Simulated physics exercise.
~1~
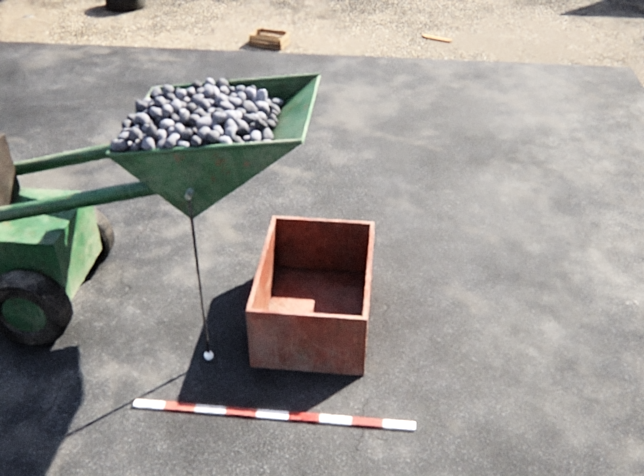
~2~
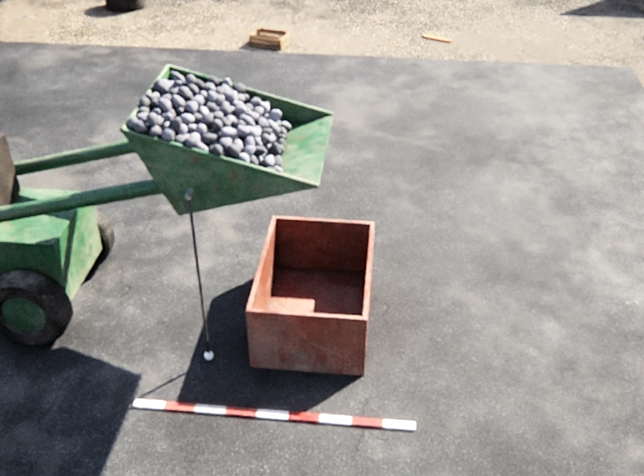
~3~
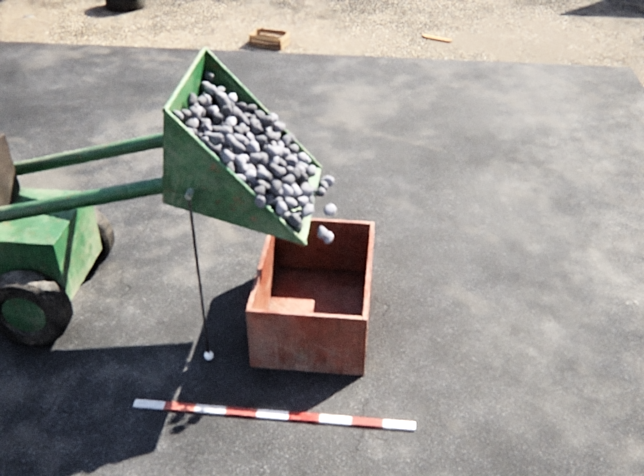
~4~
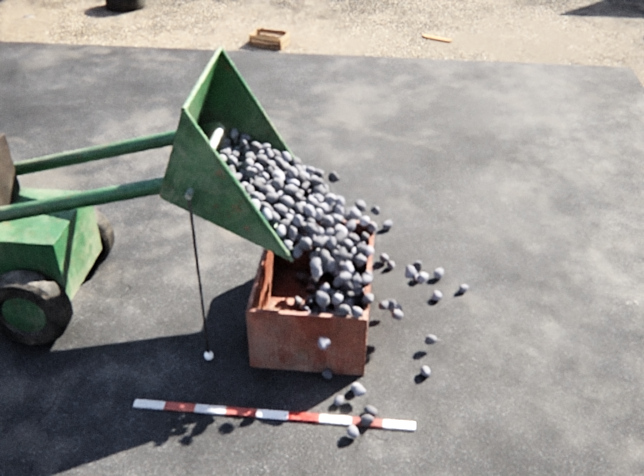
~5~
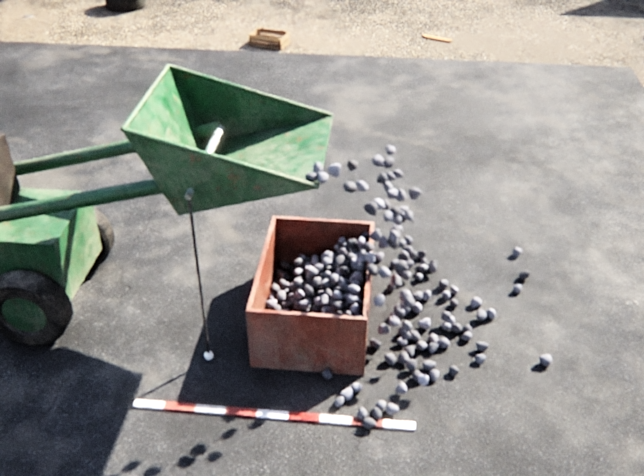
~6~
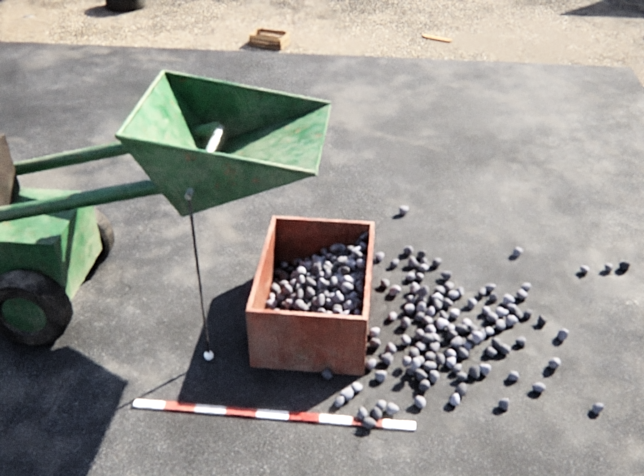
A green loader tips its bucket, pouring gray stones into a reddish bin and onto the pavement.
